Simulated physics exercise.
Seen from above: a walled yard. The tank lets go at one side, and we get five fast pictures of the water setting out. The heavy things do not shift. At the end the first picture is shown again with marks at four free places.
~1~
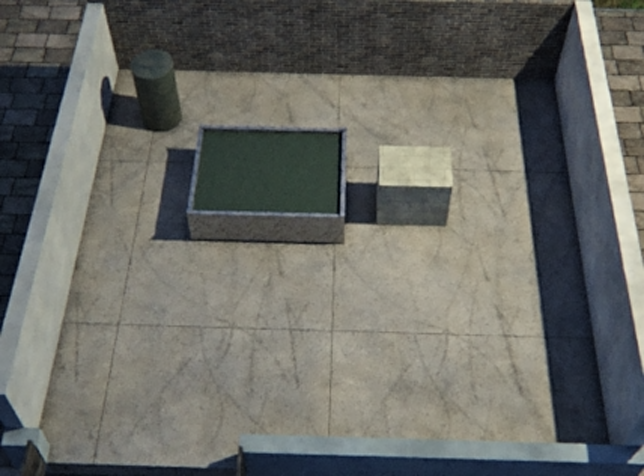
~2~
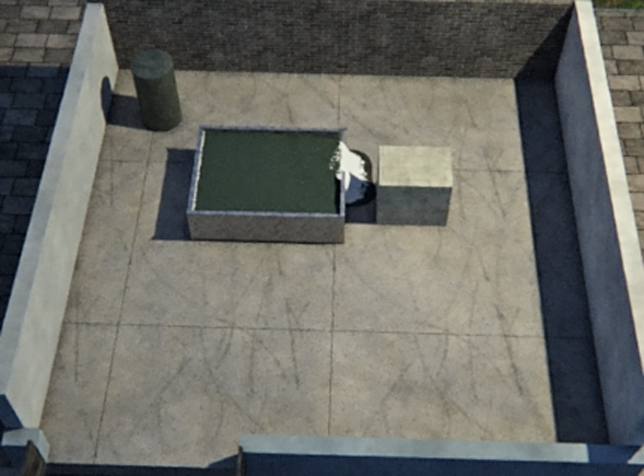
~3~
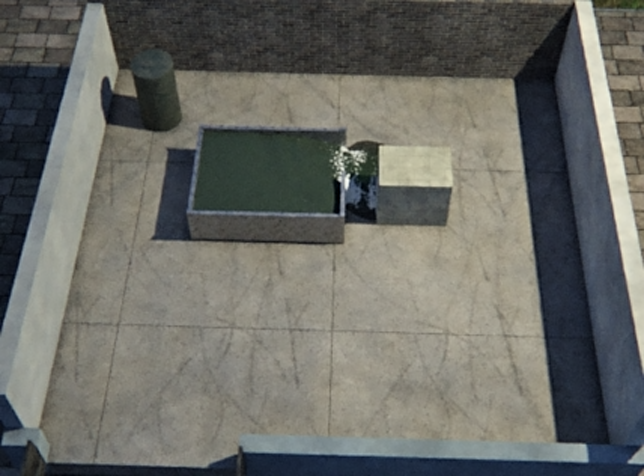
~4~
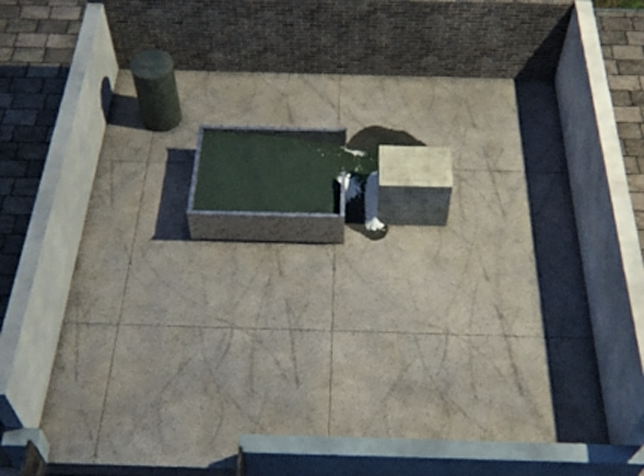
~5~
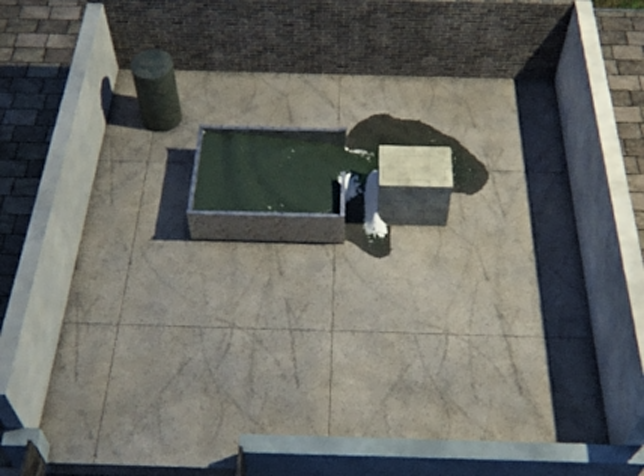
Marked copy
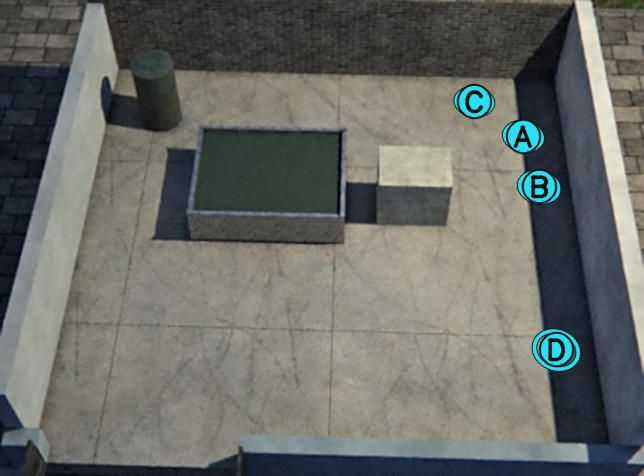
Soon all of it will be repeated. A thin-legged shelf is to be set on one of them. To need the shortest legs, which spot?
Take D.
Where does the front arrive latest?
The answer is D.
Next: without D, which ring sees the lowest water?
That would be B.
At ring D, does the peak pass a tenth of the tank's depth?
Yes.
On the marked copy, A at (523, 136); B at (539, 186); C at (474, 101); D at (556, 349).
With A, the water peaks at about 43 % of the depth that stood in the tank.
With B, the water peaks at about 29 % of the depth that stood in the tank.
With C, the water peaks at about 44 % of the depth that stood in the tank.
With D, the water peaks at about 16 % of the depth that stood in the tank.
